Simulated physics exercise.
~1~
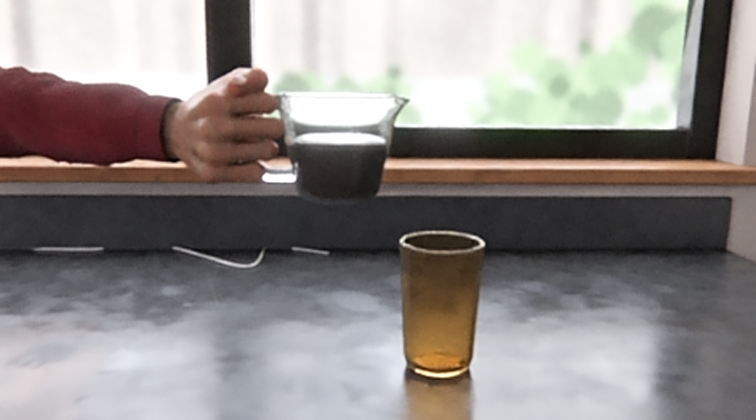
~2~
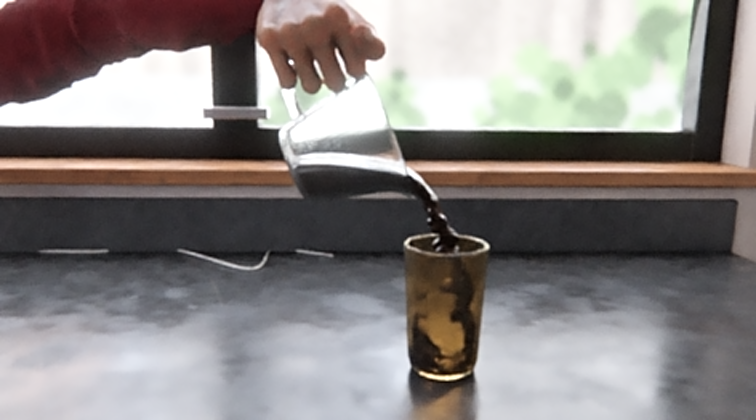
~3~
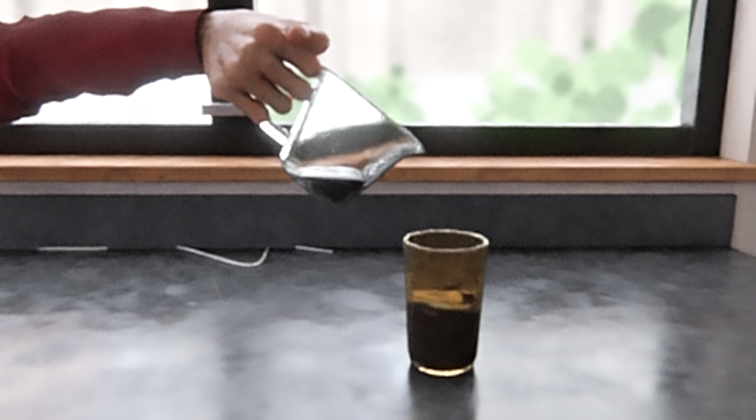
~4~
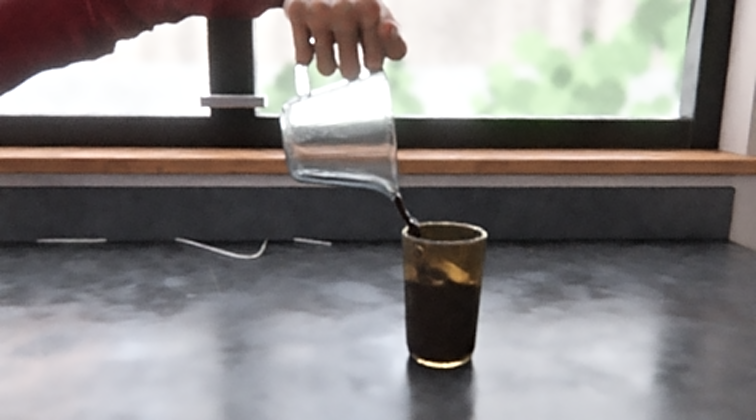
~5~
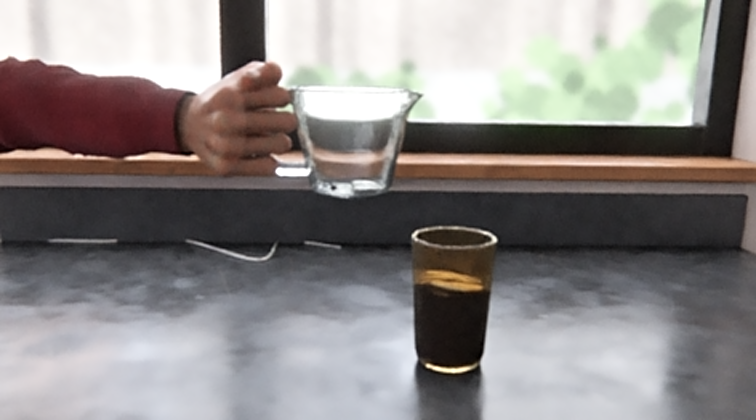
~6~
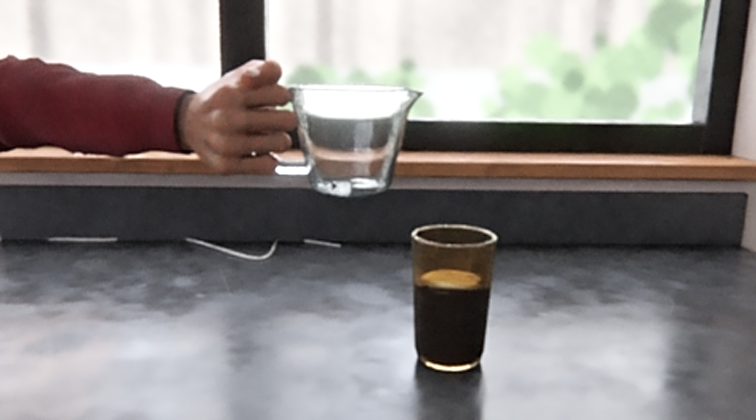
On a dark worktop by a window, a hand tips coffee from a glass jug into an amber glass twice, emptying the jug.
